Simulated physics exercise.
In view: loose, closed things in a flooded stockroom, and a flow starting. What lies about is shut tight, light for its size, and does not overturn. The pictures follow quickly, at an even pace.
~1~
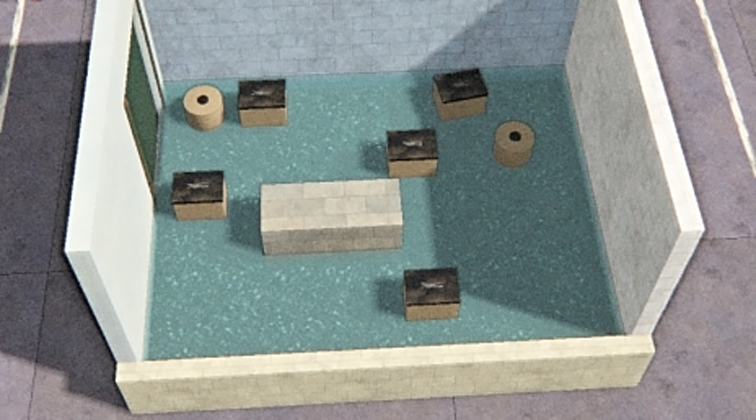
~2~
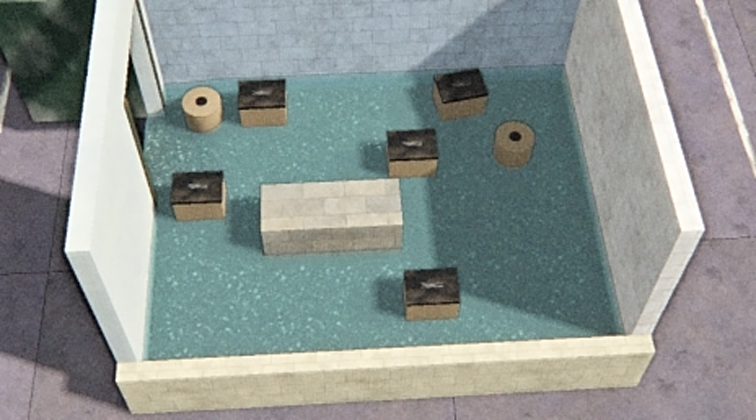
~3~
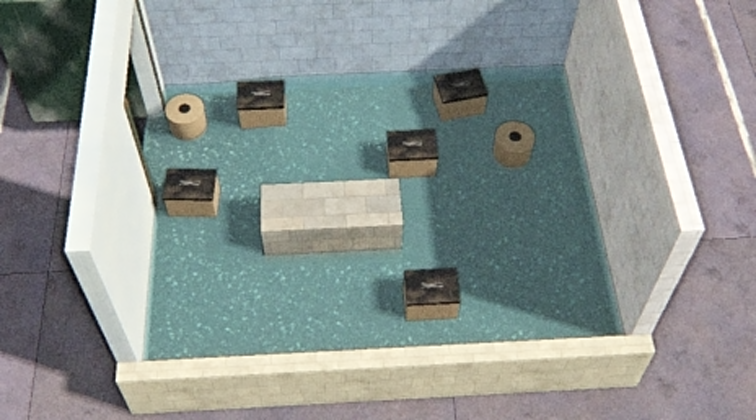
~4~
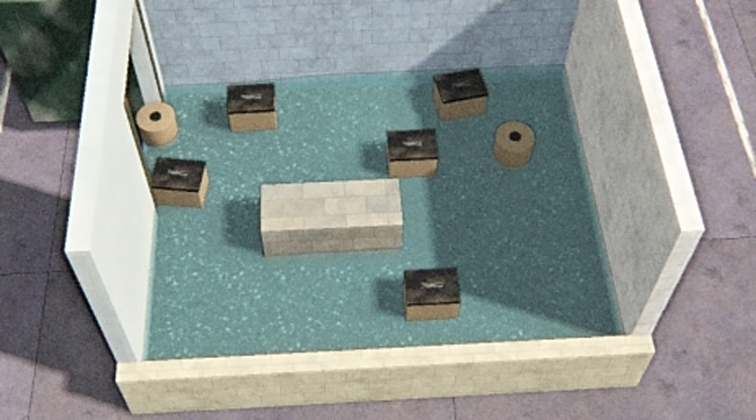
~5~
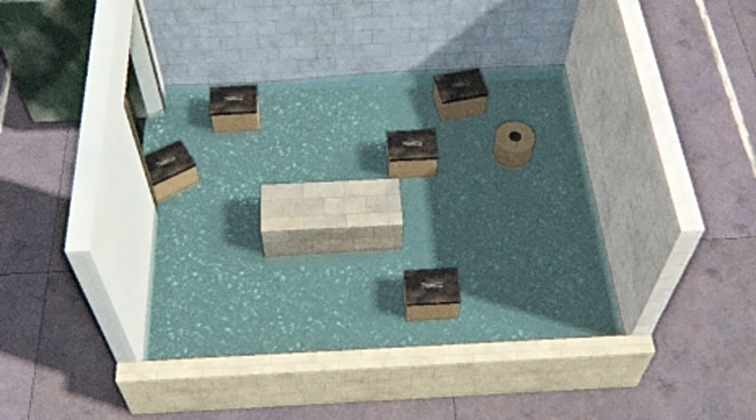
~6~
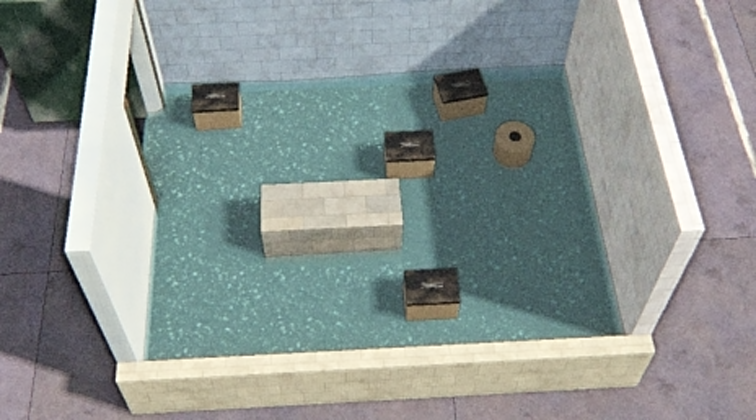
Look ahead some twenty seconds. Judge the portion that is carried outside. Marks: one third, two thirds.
That comes to two thirds or above.
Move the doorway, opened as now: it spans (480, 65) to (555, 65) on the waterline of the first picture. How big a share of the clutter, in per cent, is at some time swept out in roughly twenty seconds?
Some 60 per cent.
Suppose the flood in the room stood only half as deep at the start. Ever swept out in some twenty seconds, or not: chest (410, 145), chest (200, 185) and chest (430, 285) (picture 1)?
In turn: Gone, washed out, kept in.
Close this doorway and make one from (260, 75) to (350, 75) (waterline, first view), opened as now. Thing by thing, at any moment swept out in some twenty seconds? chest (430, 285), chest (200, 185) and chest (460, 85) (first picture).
In turn: Still in, yes, gone.
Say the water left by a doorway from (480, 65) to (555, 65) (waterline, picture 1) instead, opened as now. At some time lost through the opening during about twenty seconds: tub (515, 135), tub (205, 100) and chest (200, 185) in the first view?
One after the other: Washed out, kept in, inside.
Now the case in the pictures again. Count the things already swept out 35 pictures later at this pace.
The number is 5.
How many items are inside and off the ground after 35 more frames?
It comes to 2.
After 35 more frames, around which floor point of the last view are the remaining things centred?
Roughly at (311, 212).
A moment on, 3 of 7 are out; 4 afloat.
Next, 3 of 7 are out; 4 afloat.
Later, 5 of 7 are out; 2 afloat.
In the end, 5 of 7 are out; 2 afloat.
